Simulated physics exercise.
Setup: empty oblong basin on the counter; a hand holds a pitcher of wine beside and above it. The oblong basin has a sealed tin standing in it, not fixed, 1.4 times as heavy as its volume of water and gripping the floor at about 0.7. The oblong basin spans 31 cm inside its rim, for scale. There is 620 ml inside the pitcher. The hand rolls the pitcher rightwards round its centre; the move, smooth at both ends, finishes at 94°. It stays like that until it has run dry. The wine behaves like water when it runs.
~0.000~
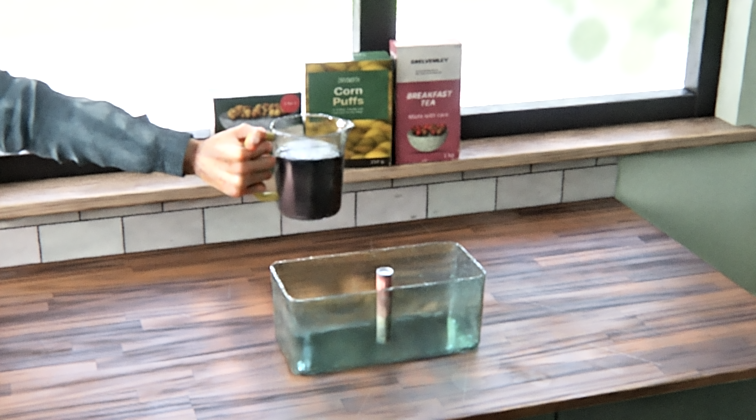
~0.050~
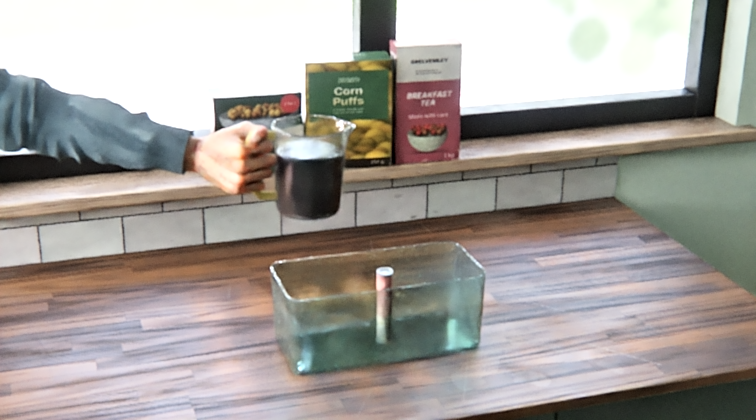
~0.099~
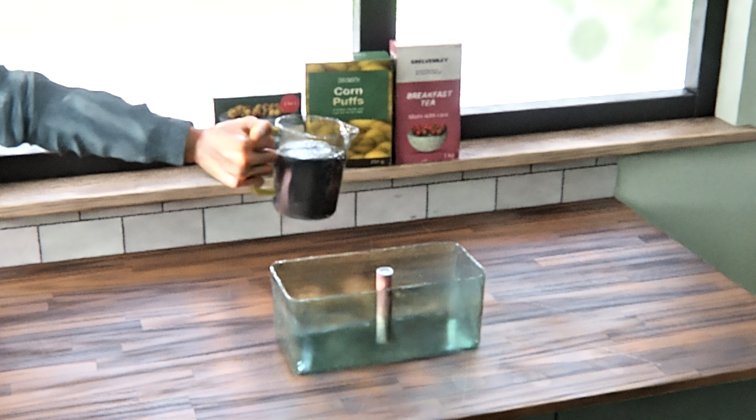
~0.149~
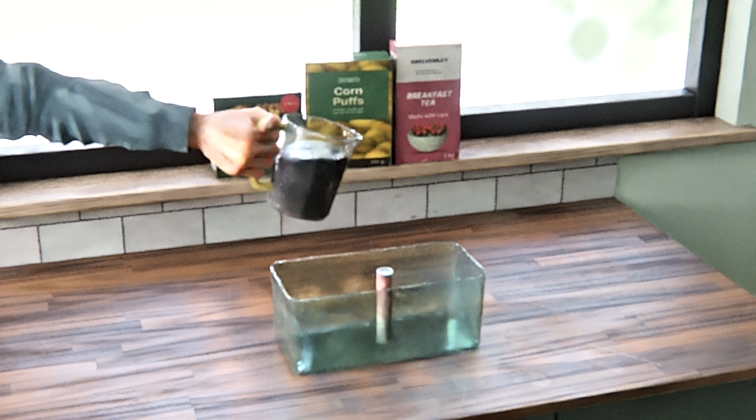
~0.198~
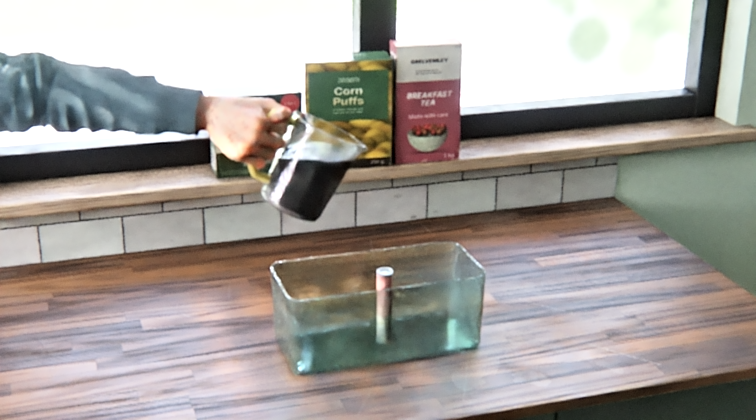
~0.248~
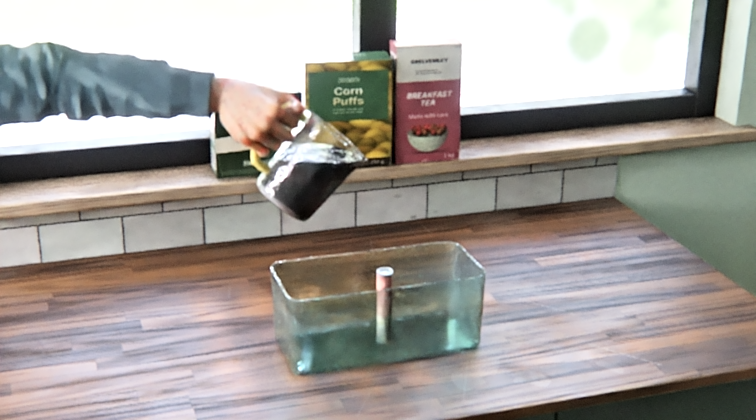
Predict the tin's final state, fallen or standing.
I predict it is standing.
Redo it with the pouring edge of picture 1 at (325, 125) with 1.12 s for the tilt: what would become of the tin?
Then it tips over.
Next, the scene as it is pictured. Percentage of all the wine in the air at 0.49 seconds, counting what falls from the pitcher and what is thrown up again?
Around 28 in a hundred.
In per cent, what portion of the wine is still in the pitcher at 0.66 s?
Around 28 in a hundred is still there.
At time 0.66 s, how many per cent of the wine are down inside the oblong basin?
Reading: Approx. 46 %.
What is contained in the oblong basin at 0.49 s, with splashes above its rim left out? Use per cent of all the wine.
Roughly 5 percent.
After 0.49 s the tilt is 92° and 67 per cent is still to pour; the tin stands where it began.
After 0.66 s the tilt is 94° and 28 per cent is still to pour; the tin stands where it began.
After 0.84 s the tilt is 94° and 11 per cent is still to pour; the tin stands where it began.
After 1.04 s the tilt is 94° and 4 per cent is still to pour; the tin stands where it began.
In the end the tin stands where it began.
